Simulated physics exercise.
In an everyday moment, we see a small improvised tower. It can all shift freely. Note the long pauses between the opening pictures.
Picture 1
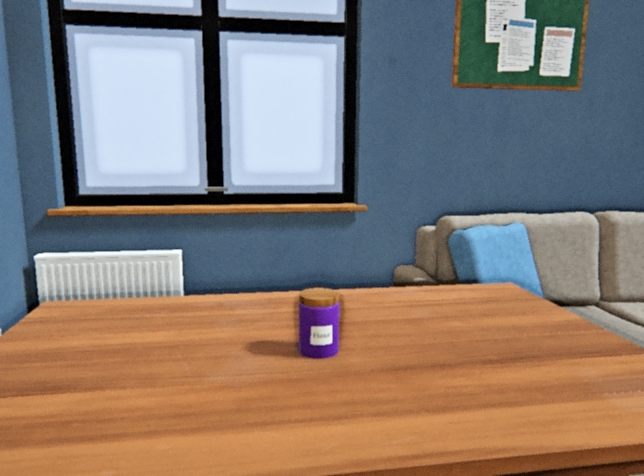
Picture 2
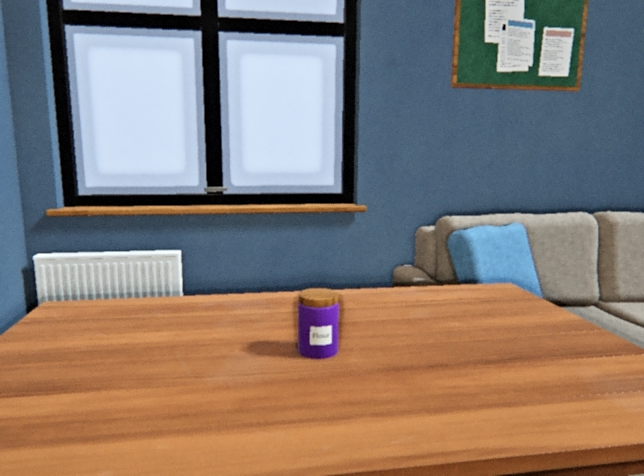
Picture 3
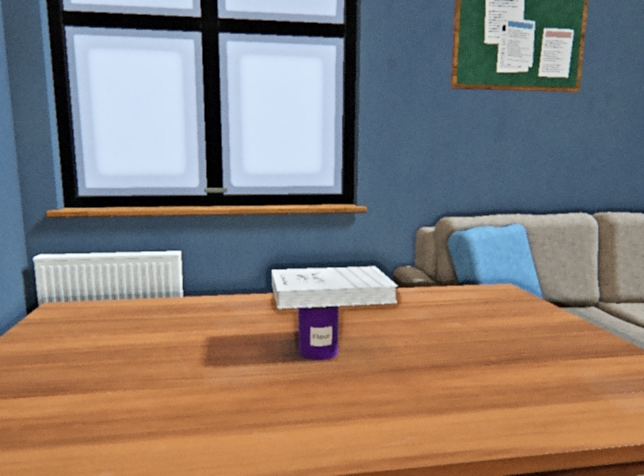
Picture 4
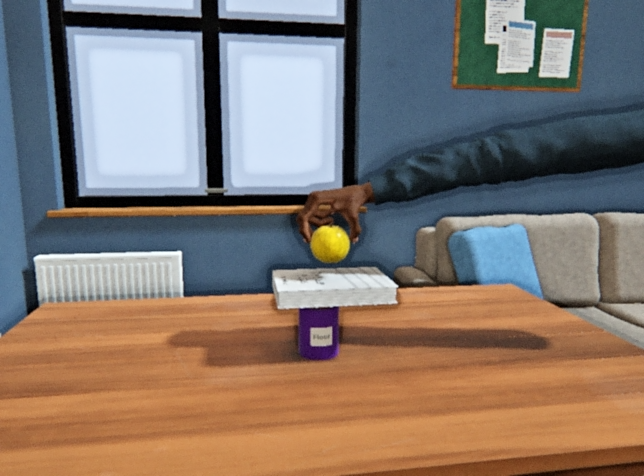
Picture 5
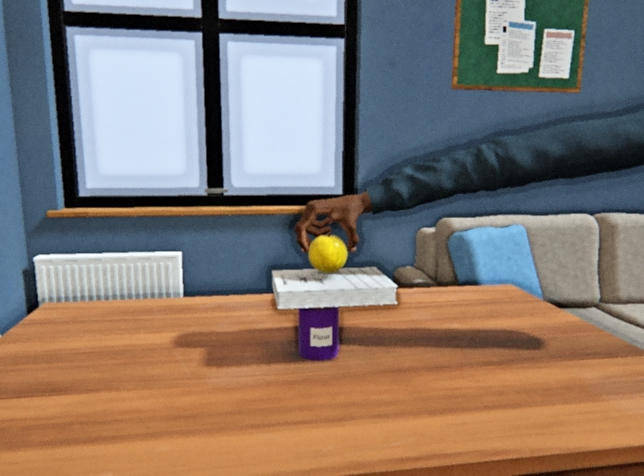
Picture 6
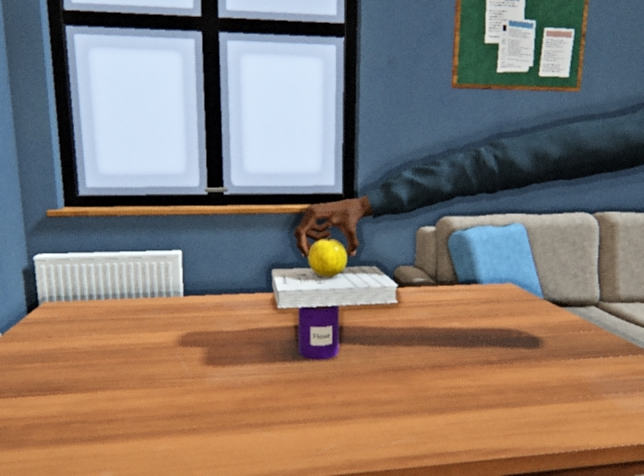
A hand lowering a yellow apple onto a white book that has appeared on top of a purple jar on a wooden table.
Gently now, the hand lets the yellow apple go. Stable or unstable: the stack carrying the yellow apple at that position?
The stack survives.
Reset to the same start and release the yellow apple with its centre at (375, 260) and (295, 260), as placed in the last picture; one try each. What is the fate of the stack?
Trial 1 - collapsed; trial 2 - stable.
Then, 0.20 s past the last view, nothing moves.
Then, 0.50 s past the last view, yellow apple resting near (328, 258).
Finally, all 3 still in place. Final places as the last picture's camera would see them, yellow apple near (328, 258). The stack stays up.
